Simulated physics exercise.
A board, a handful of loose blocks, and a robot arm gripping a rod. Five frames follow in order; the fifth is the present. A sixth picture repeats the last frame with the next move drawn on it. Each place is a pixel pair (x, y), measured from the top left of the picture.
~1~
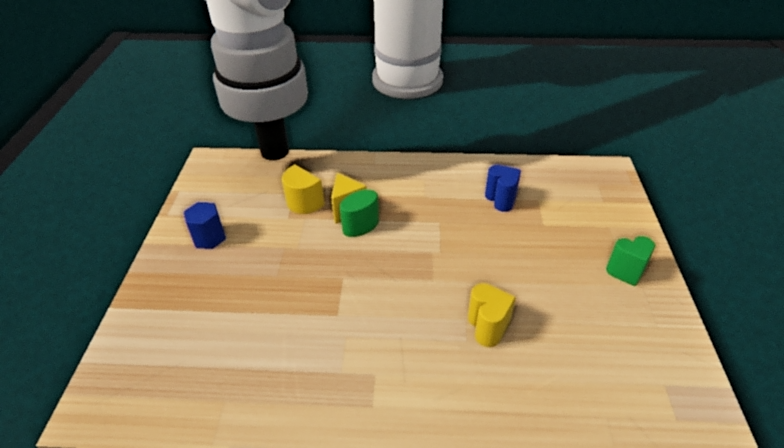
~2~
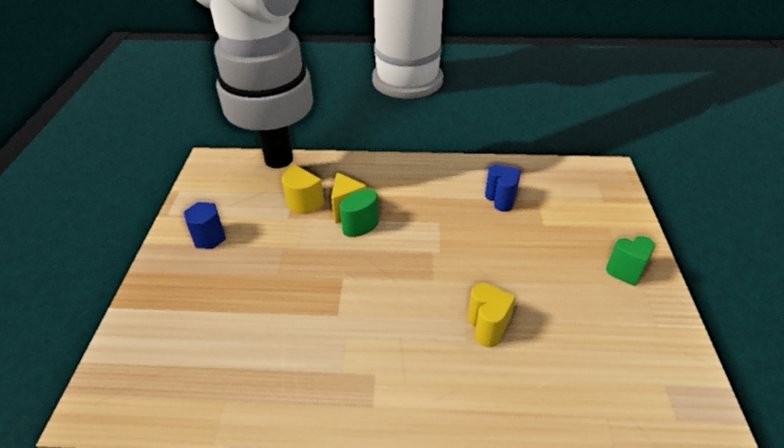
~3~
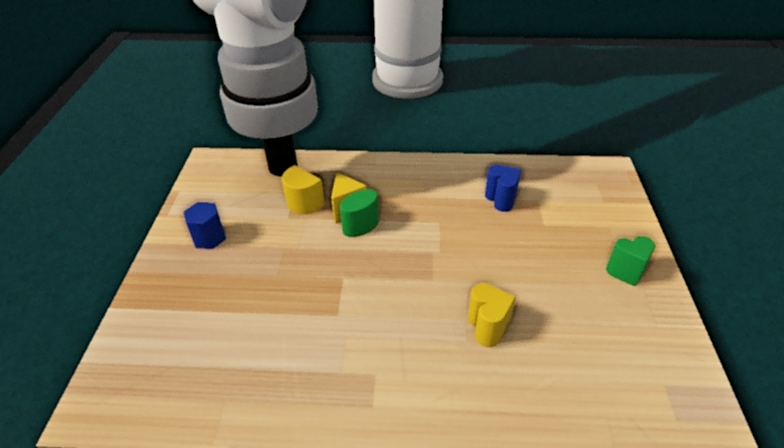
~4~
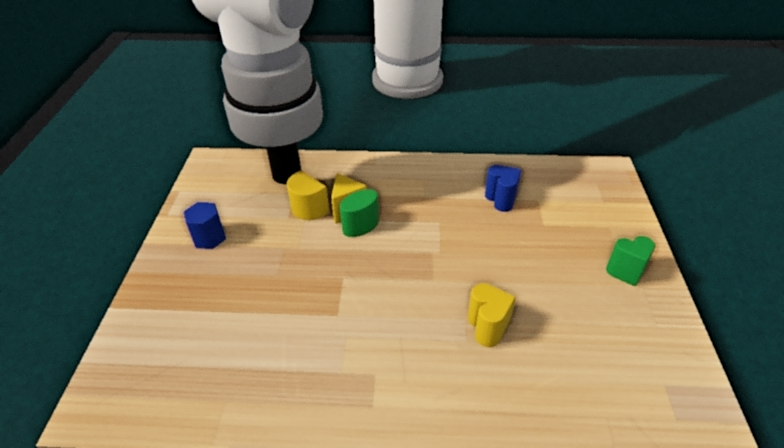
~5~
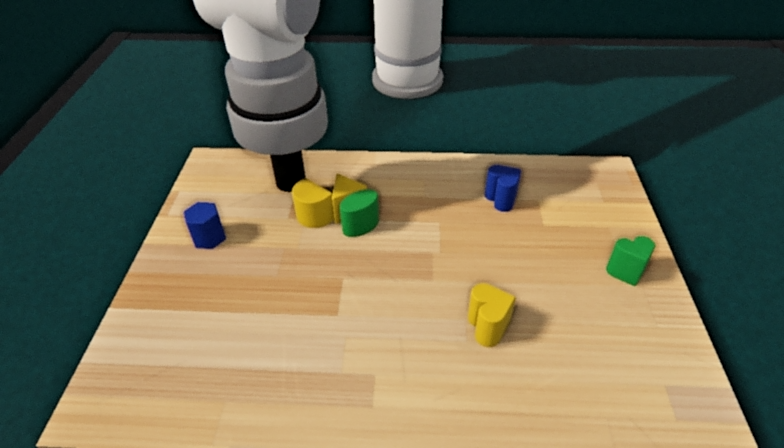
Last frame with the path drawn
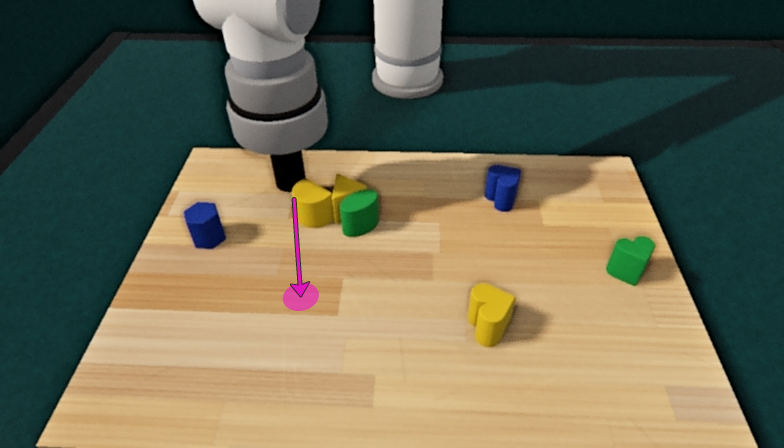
A robot arm holding a black rod moved slowly toward the viewer at the back of a wooden board, then nudged a yellow block slightly forward and right while the other blocks stayed put.
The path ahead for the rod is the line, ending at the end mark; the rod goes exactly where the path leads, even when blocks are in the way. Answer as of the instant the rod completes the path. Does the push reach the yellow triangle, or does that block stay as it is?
That block is going to be left alone.
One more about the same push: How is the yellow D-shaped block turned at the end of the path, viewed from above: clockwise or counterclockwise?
It swings round anticlockwise.
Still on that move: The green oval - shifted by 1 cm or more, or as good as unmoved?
Displaced.
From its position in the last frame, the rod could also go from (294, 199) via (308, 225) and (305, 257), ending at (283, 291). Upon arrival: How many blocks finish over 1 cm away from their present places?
Here I'd predict a lone block moving more than 1 cm.
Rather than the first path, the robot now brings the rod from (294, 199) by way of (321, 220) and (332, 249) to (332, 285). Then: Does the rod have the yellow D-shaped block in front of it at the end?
I expect so.
The line goes from (294, 199) directly to (301, 296).
The first path, step by step. One third of the way, rod at (293, 212); yellow D-shaped block at (324, 213), turned 30° anticlockwise; green oval at (365, 201), turned 15° anticlockwise.
Two thirds of the way, rod at (295, 245); yellow D-shaped block at (332, 222), turned 50° anticlockwise; green oval at (368, 202), turned 25° anticlockwise.
At the end, rod at (298, 280); yellow D-shaped block at (332, 222), turned 50° anticlockwise; yellow triangle unmoved; green oval at (368, 202), turned 25° anticlockwise.
